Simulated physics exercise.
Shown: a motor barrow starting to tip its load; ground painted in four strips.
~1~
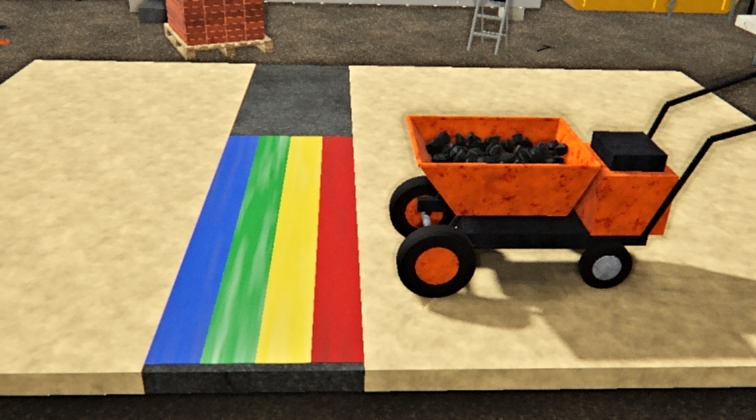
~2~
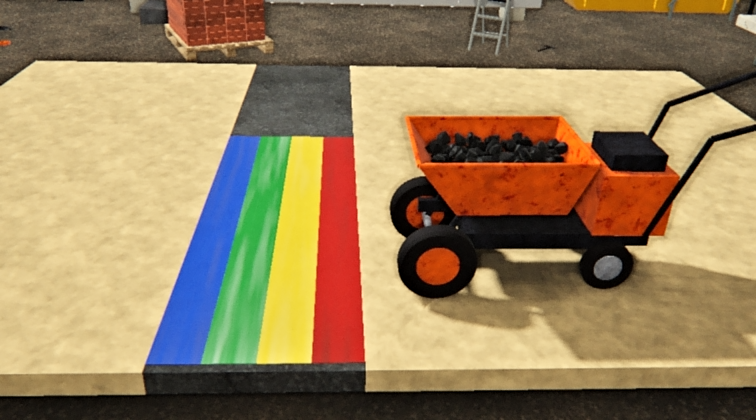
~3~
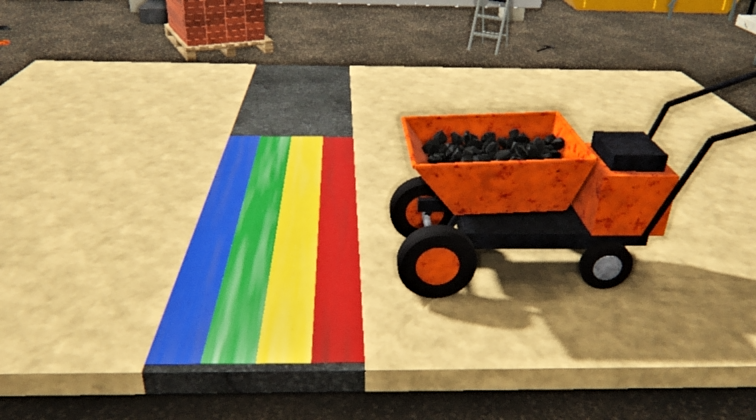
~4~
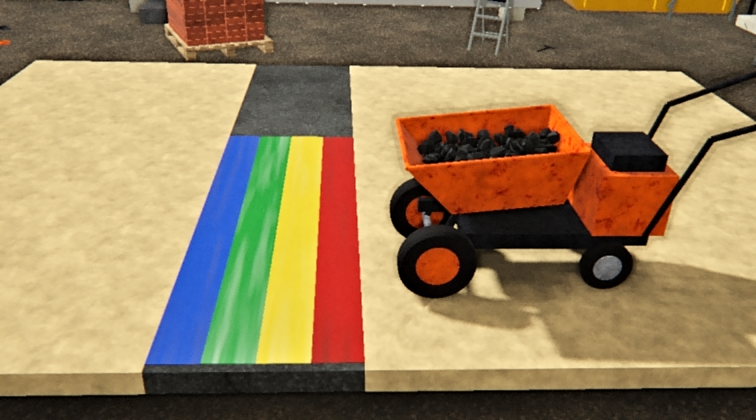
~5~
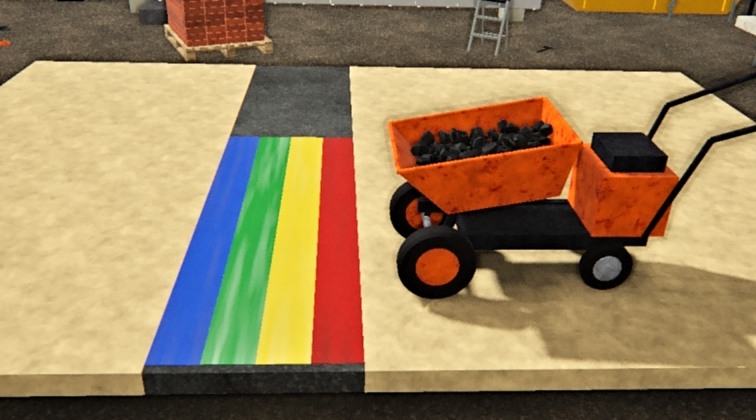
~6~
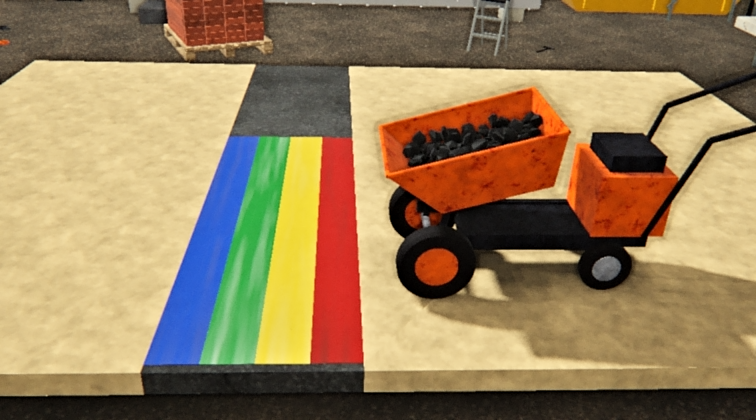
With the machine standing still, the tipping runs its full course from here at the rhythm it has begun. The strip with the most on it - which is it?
That is the yellow strip.
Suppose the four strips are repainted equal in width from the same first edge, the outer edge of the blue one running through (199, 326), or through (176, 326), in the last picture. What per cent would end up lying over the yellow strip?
Shares in order: Close to 30 %; close to 40 %.
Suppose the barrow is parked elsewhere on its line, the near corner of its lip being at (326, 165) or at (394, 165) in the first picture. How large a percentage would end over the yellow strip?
You'd get around 0 in a hundred, then 30 in a hundred.
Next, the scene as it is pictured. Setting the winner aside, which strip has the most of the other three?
The green one is second.
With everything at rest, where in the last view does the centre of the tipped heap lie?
(278, 260).
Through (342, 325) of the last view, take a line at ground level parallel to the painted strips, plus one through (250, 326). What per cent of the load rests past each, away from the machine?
I'd say about 90 and about 30 in a hundred.
Shortly afterwards, skip tipped steeply; the whole lot in the skip.
Next, skip tipped right over; the bulk in the skip; only a few over the red strip; near a quarter over the yellow strip; only a few falling.
Some moments later, skip tipped right over; near a quarter in the skip; a little over the red strip; near a third over the yellow strip; near a quarter over the green strip; a little over the blue strip; only a few off the paint.
In the end, skip tipped right over; a little in the skip; a little over the red strip; near a third over the yellow strip; near a quarter over the green strip; a little over the blue strip; only a few off the paint.
